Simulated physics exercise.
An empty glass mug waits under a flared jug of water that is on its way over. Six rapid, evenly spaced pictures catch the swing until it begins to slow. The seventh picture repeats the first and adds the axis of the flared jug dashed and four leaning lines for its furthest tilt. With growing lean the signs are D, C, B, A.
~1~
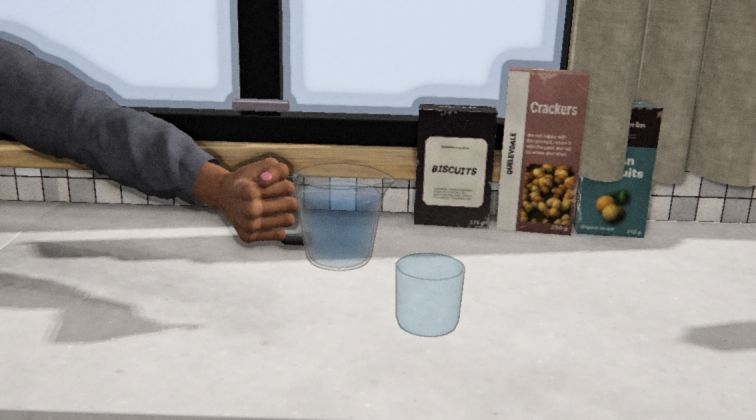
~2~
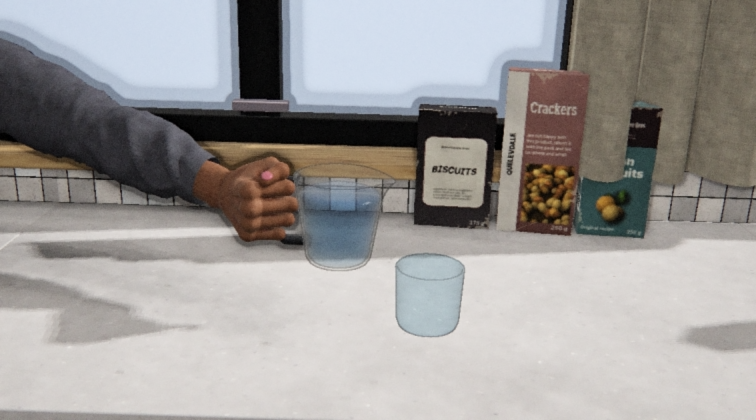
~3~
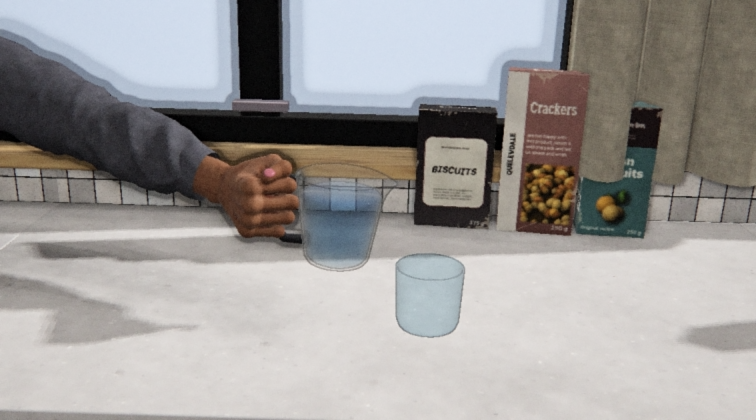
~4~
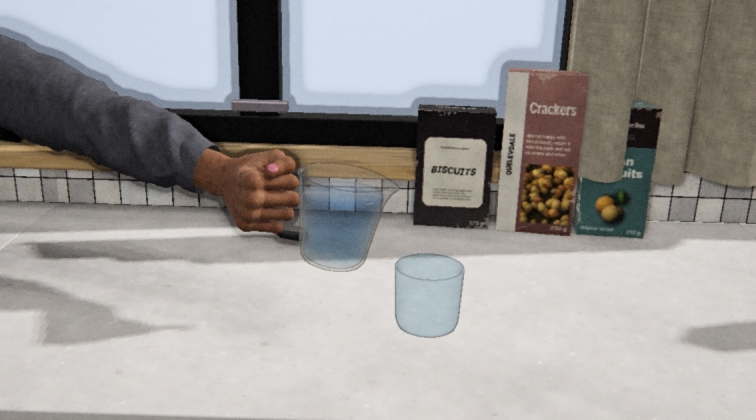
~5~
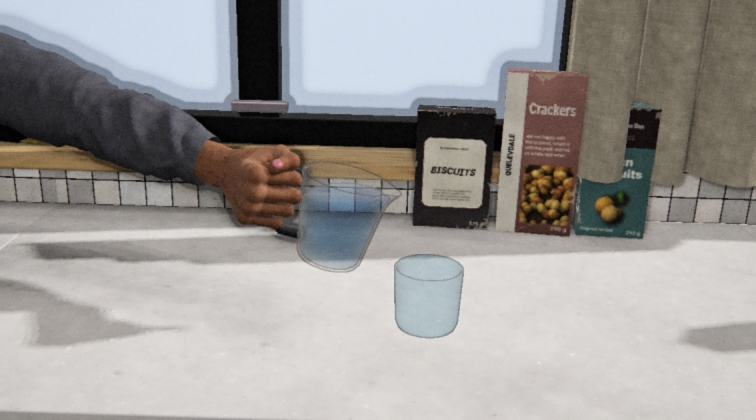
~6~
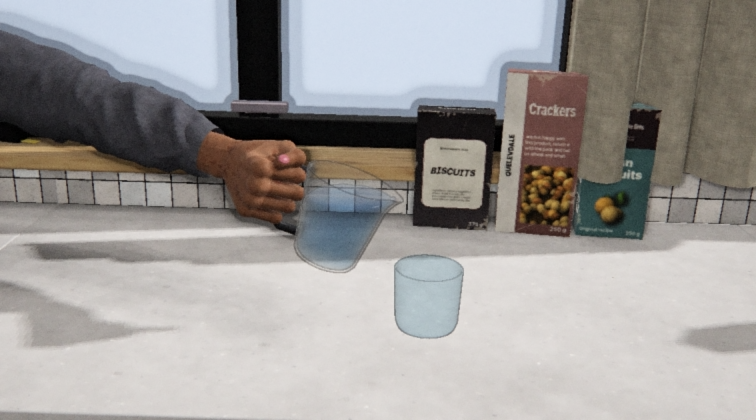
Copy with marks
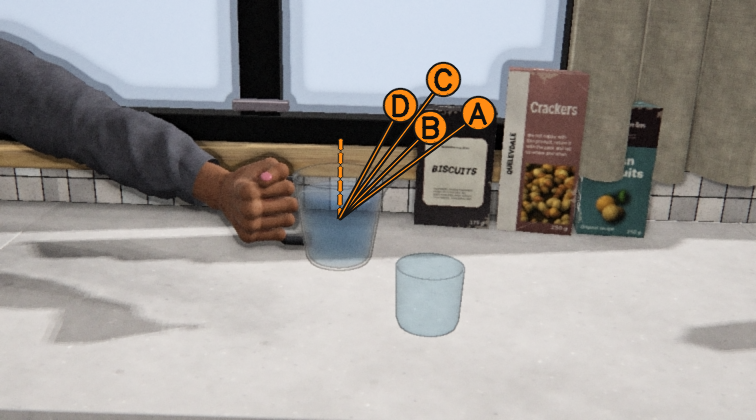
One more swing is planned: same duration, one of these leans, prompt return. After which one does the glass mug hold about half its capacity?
Use tilt A.
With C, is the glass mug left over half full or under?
Under half.
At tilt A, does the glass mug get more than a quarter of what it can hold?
Yes, clearly.
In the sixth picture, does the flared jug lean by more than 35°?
No, it does not.
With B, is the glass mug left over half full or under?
Under half.
On the marked copy, A at (465, 124); B at (418, 139); C at (433, 93); D at (393, 120).
Choosing A, the glass mug ends with about 50 % of what it can hold.
Choosing B, the glass mug ends with about 33 % of what it can hold.
Choosing C, the glass mug ends with about 19 % of what it can hold.
Choosing D, the glass mug ends with about 7 % of what it can hold.
